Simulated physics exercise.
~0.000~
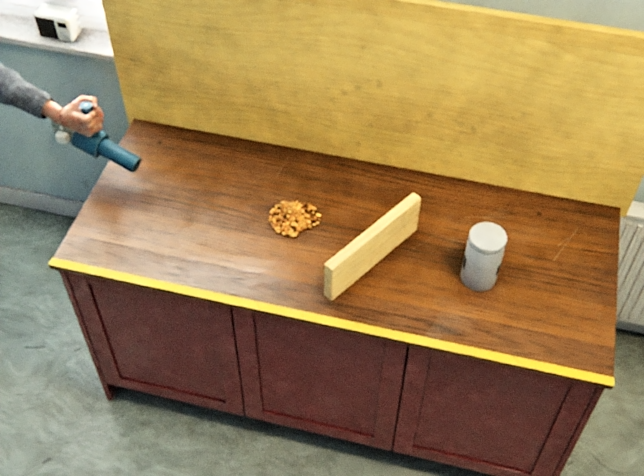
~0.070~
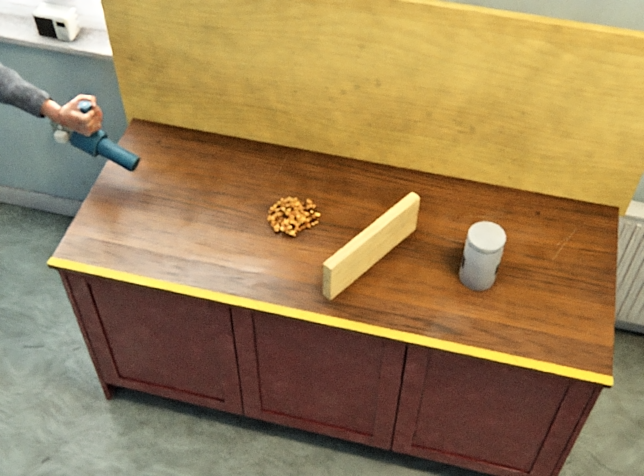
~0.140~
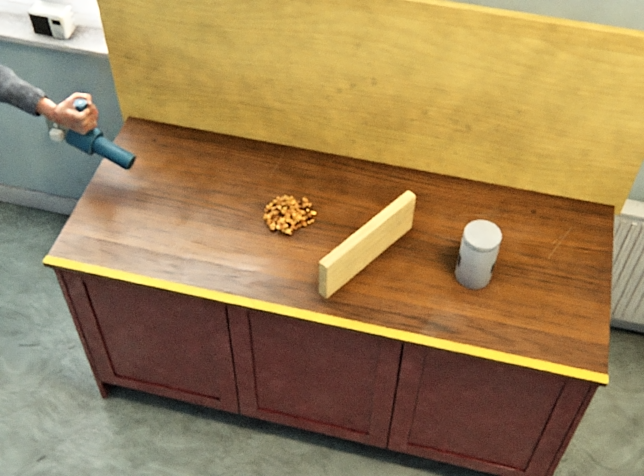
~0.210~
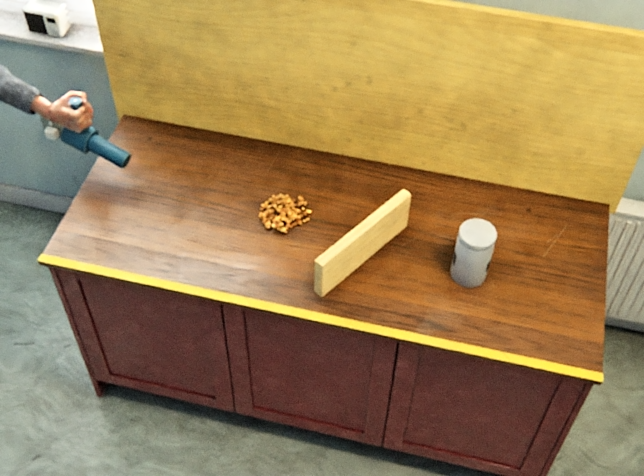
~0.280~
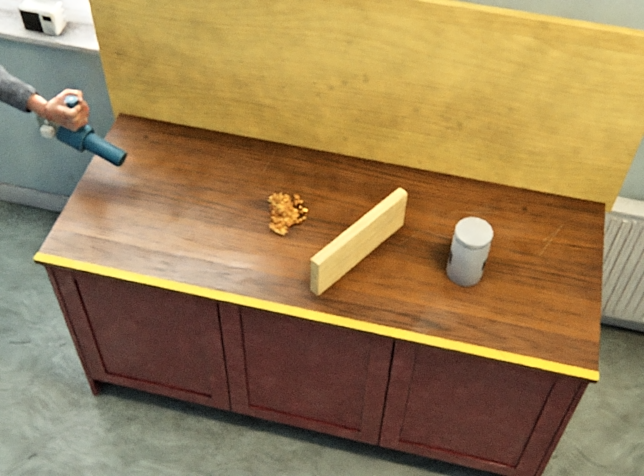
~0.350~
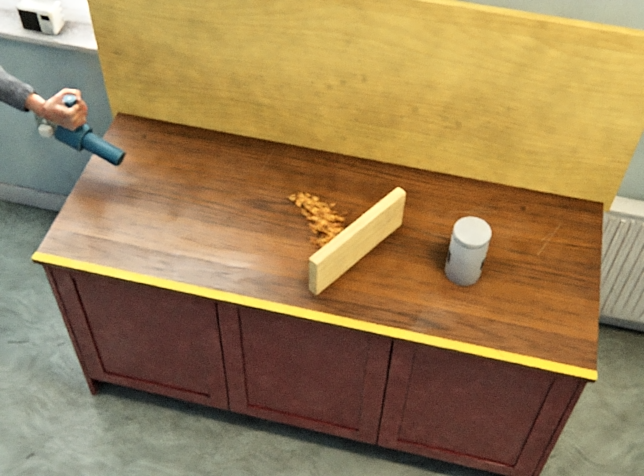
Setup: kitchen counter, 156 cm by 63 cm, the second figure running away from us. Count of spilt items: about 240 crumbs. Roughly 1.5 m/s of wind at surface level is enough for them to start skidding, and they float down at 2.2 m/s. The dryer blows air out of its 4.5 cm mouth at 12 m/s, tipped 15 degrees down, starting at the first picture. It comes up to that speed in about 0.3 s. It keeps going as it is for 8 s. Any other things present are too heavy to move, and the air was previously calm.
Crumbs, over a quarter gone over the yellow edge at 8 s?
At most a quarter is lost there.
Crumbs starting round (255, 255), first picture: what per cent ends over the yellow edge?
80 %.
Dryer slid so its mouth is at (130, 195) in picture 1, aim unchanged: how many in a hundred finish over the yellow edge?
In that case roughly 0 percent.
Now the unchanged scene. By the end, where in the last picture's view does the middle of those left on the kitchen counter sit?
Centre: Approx. (495, 221) px, last frame.
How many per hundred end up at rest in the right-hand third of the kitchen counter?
Roughly 30 in a hundred.
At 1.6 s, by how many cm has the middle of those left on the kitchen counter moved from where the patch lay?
The middle is some 70 cm from where it began.
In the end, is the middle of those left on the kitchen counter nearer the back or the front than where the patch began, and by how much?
It has moved to the far side by around 15 cm.
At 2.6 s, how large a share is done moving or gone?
It comes out at some 50 %.
After 1.6 s, 80 % are on the move or not yet settled, 0 % are over the yellow edge; the middle of those still in play is near (503, 204).
After 2.6 s, 48 % are on the move or not yet settled, 0 % are over the yellow edge; the middle of those still in play is near (502, 216).
After 4.4 s, 23 % are on the move or not yet settled, 0 % are over the yellow edge; the middle of those still in play is near (495, 221).
After 8.0 s, at the end, 0 % are over the yellow edge; the middle of those still in play is near (495, 221).
